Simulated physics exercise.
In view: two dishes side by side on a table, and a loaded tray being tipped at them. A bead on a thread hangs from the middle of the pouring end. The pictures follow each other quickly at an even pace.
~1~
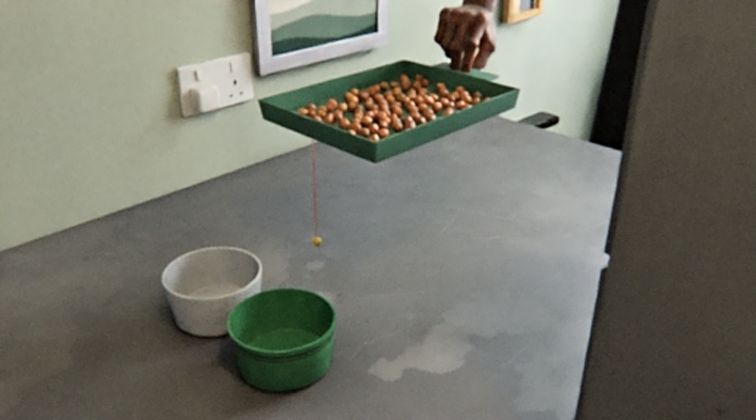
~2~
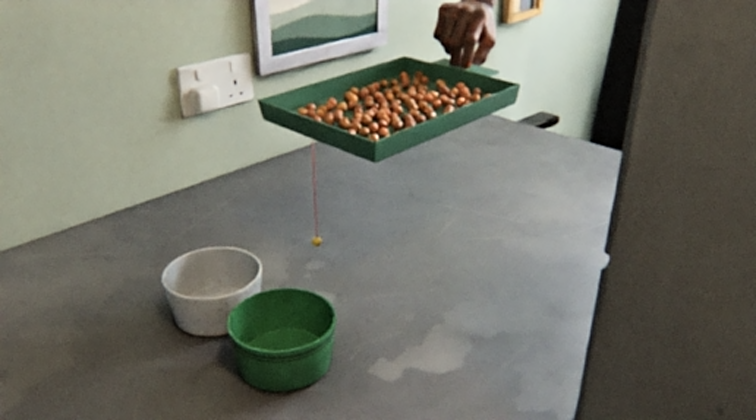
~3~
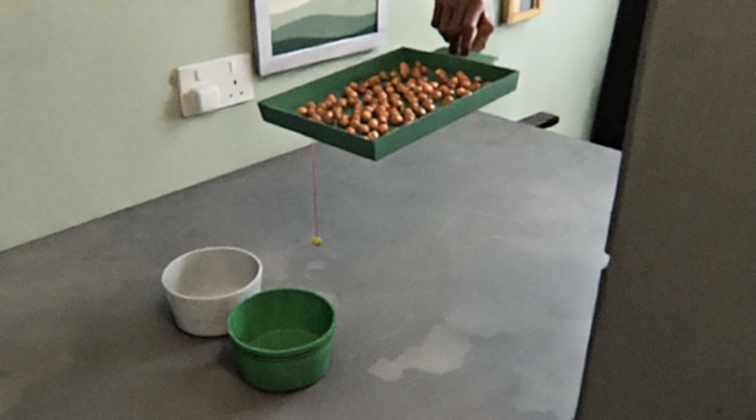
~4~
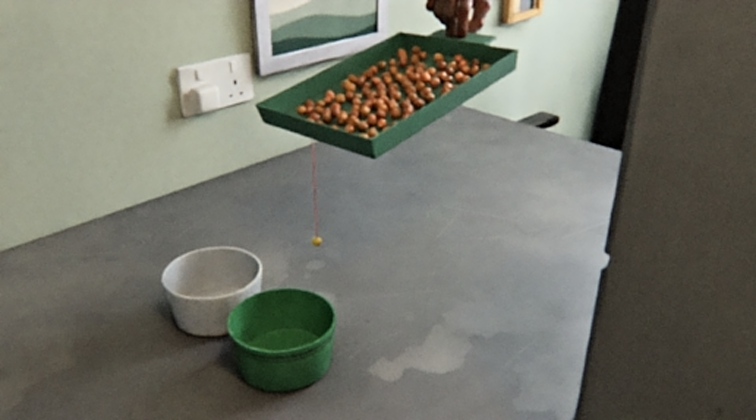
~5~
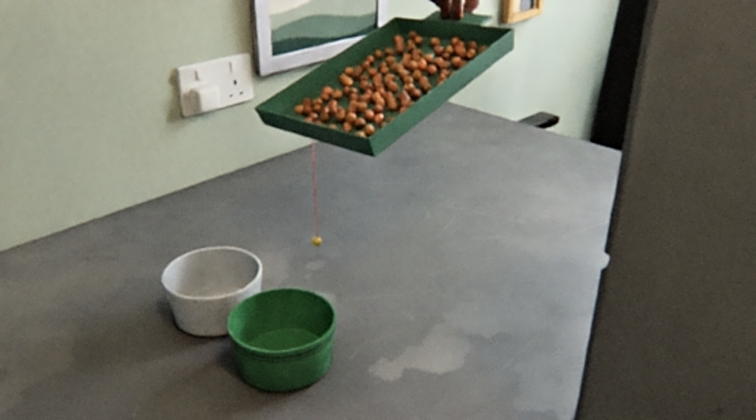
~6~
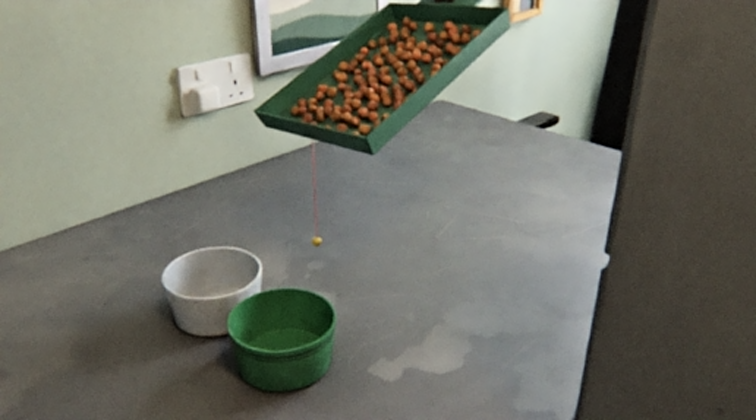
A dark green tray loaded with brown hazelnuts hangs over a grey tabletop against a pale green wall, seen from slightly above by a still camera. A white dish and a green dish sit side by side below, near a yellow bead on a red thread. A hand at the tray's far end raises it steadily, tilting the near edge lowest at its left corner, and some nuts begin shifting.
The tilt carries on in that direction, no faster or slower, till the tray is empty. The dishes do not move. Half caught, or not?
The two hold less than half of the load.
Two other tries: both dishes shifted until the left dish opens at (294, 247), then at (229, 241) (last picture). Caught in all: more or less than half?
At the first place the smaller part, at the second over half.
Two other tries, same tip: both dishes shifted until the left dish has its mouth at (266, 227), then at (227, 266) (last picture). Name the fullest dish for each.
One: The left-hand dish. Two: The dish on the left.
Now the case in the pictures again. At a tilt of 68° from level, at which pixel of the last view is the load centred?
Roughly at (306, 99).
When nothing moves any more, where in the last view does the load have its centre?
At about (254, 289).
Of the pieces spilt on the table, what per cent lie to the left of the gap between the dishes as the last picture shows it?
Roughly 40 in a hundred.
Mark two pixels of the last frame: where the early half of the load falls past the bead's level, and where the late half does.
First near (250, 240), later near (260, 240).
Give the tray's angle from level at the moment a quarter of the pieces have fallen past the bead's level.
Roughly 115°.
Just after the last frame, tray tipped steeply; every one on the tray.
A moment on, tray tipped past a quarter turn; the larger part on the tray; just a few in the right dish; just a few in the left dish; about a tenth outside both; about a tenth in the air.
Further on, tray tipped past a quarter turn; about a tenth in the right dish; roughly a quarter in the left dish; the larger part outside both.
When it is over, tray tipped past a quarter turn; about a tenth in the right dish; roughly a quarter in the left dish; the larger part outside both.
